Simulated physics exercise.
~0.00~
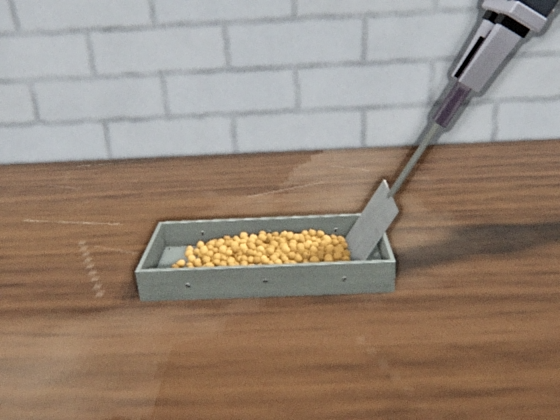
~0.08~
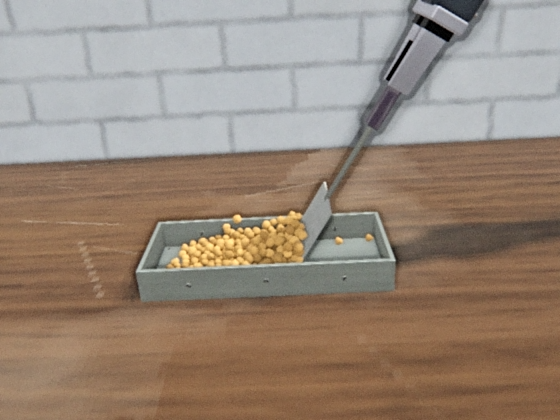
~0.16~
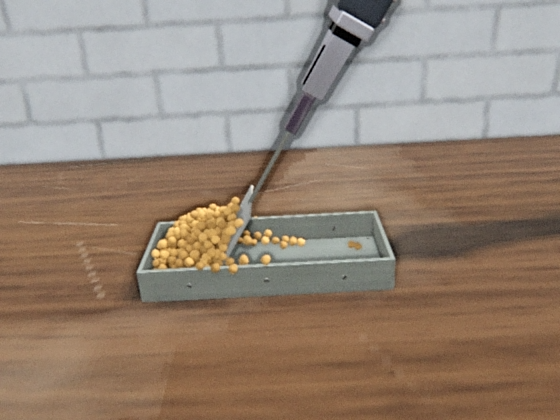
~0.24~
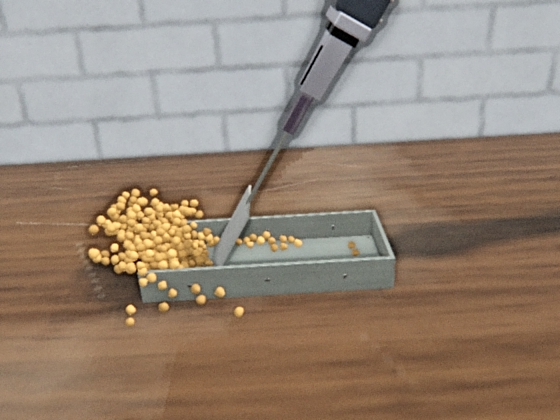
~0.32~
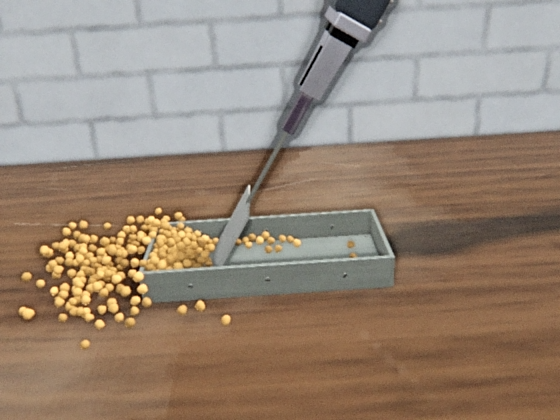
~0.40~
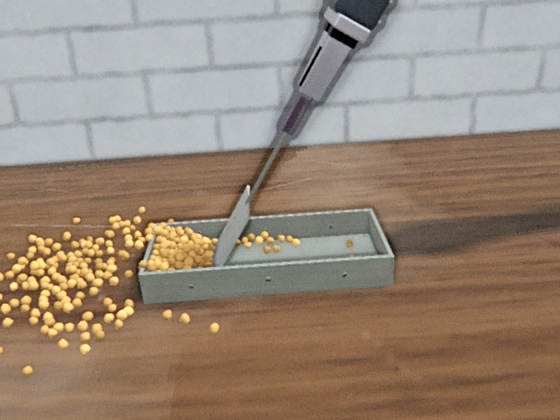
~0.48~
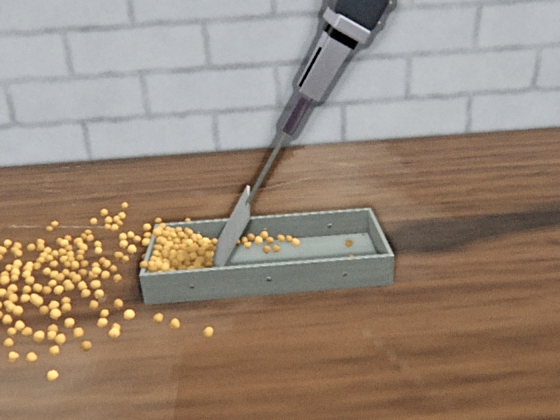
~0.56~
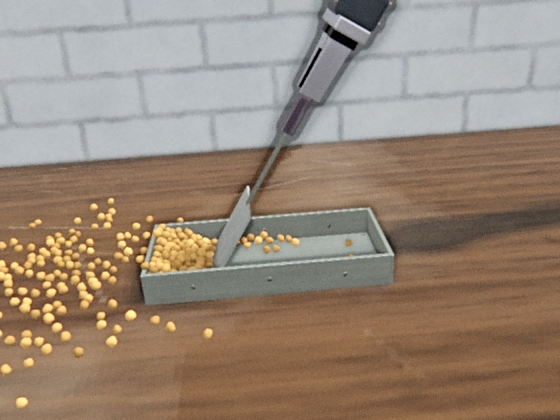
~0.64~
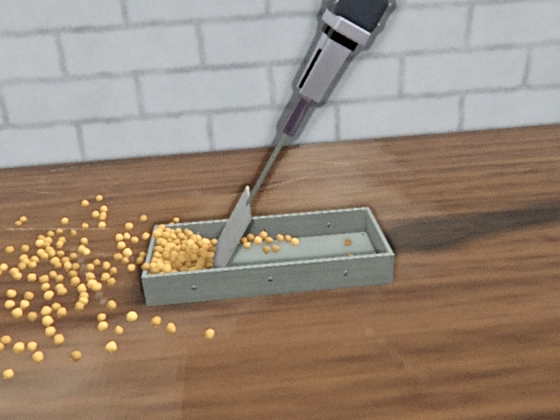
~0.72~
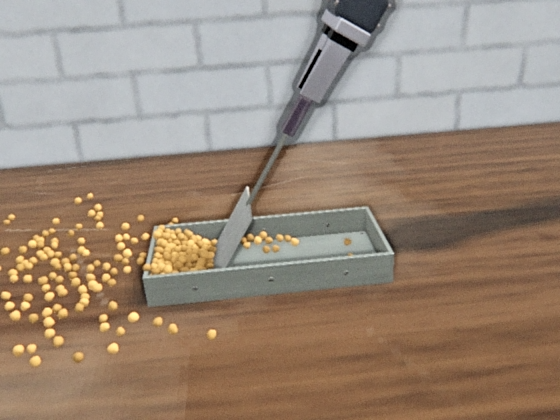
The clip shows a robot arm pushing a heap of dried chickpeas leftward along a gray tray with a flat turner, then stopping as many spill over the left end and scatter across the wooden table, while the rest stay piled against the blade.
